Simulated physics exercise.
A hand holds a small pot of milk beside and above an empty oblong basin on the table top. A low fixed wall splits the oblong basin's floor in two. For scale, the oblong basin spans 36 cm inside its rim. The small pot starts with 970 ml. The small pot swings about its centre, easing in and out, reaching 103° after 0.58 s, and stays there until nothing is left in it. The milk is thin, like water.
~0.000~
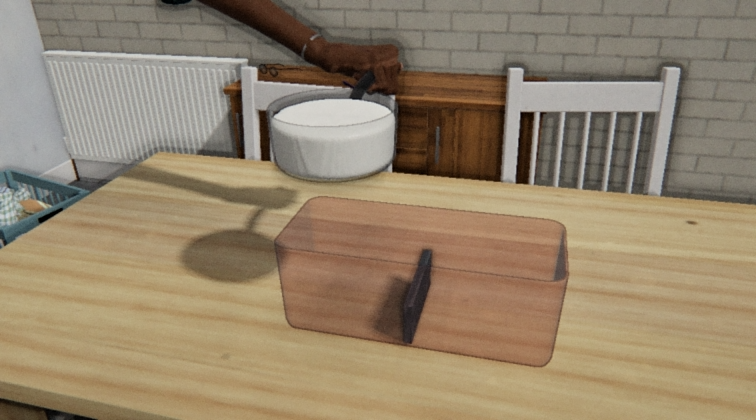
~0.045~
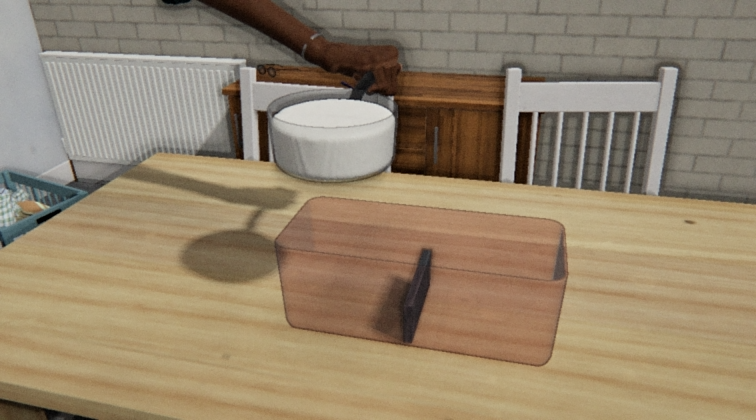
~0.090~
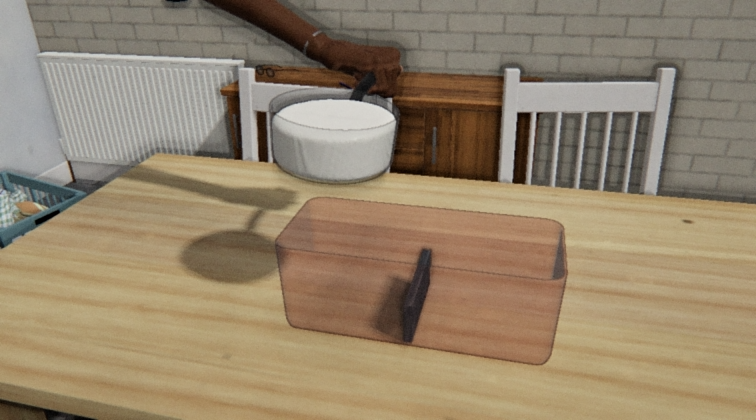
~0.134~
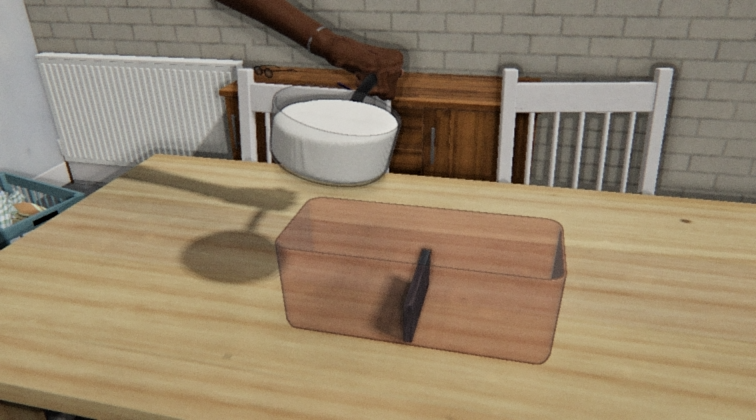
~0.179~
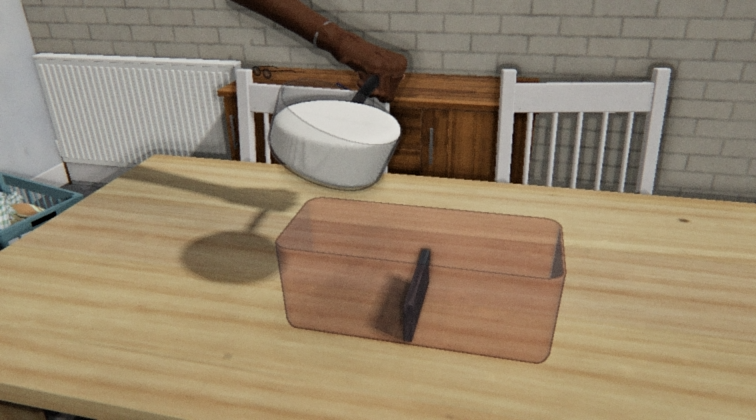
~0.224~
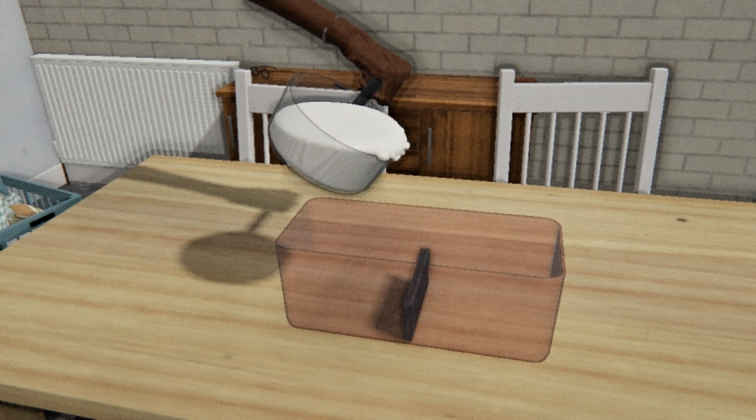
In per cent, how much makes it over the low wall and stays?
About 60 per cent.
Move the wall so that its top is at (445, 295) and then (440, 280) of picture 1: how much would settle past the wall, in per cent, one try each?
First 30, then 35 per cent.
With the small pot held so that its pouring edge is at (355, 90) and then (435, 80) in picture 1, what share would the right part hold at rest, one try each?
First 20, then 85 per cent.
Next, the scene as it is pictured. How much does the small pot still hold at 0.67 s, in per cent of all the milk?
Near 5 in a hundred.
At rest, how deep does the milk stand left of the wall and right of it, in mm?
Left about 16 mm, right about 24 mm.
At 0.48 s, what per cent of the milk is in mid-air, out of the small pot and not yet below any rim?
Near 38 in a hundred.
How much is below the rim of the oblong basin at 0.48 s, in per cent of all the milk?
About 40 per cent.
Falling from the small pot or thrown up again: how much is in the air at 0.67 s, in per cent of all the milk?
About 5 per cent.
By 0.48 s the tilt is 96° and 21 per cent is still to pour, 3 is left of the wall and 37 right of it.
By 0.67 s the tilt is 103° and 5 per cent is still to pour, 27 is left of the wall and 62 right of it.
By 0.87 s the tilt is 103° and 1 per cent is still to pour, 37 is left of the wall and 59 right of it.
By 1.08 s the tilt is 103° and 0 per cent is still to pour, 39 is left of the wall and 60 right of it.
At rest 39 per cent lies left of the wall, 60 right of it and 1 outside.
